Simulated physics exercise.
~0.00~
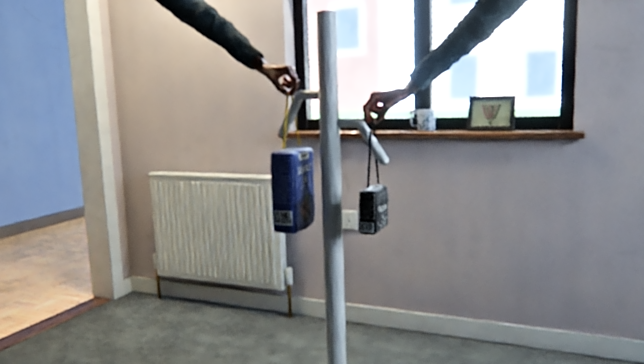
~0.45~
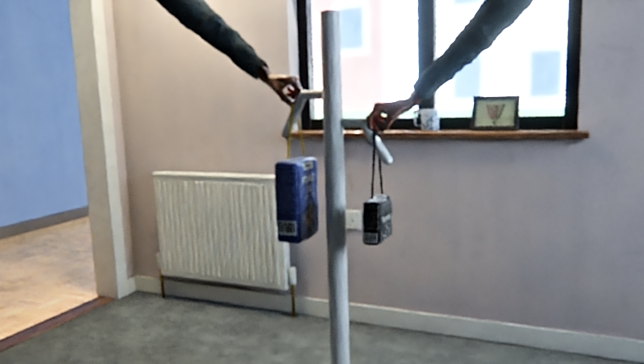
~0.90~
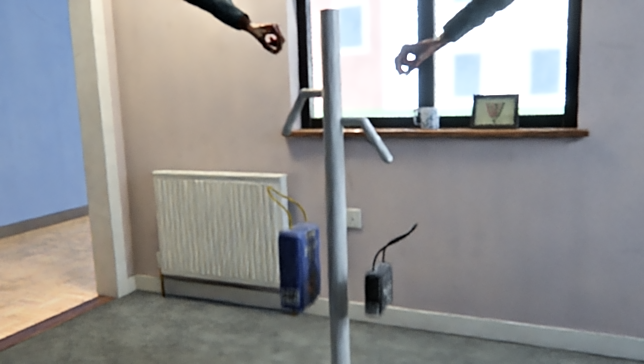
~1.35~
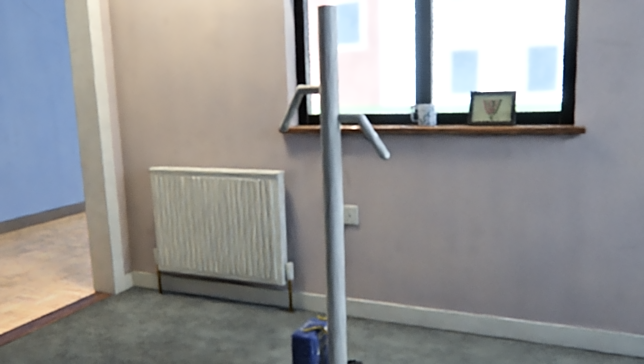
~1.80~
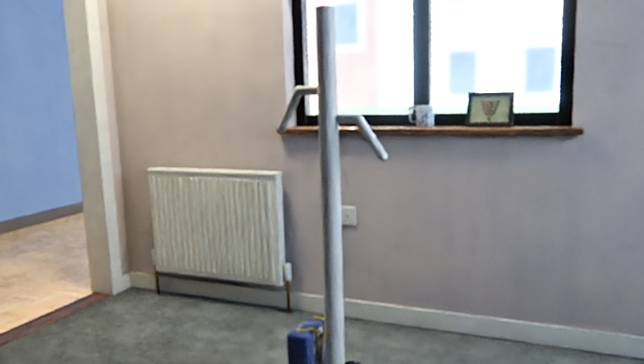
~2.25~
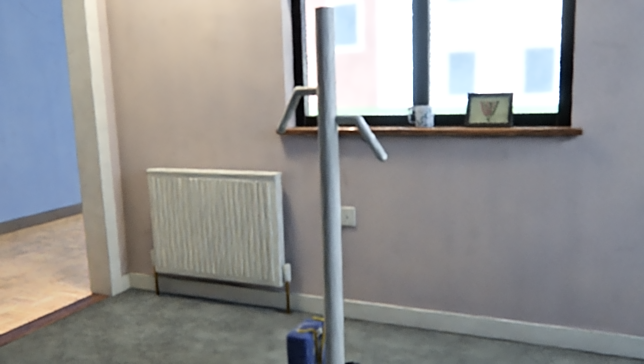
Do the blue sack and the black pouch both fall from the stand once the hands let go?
Yes, both of them fall. The blue sack comes down to the foot of the pole, and the black pouch slips off its peg and drops as well.
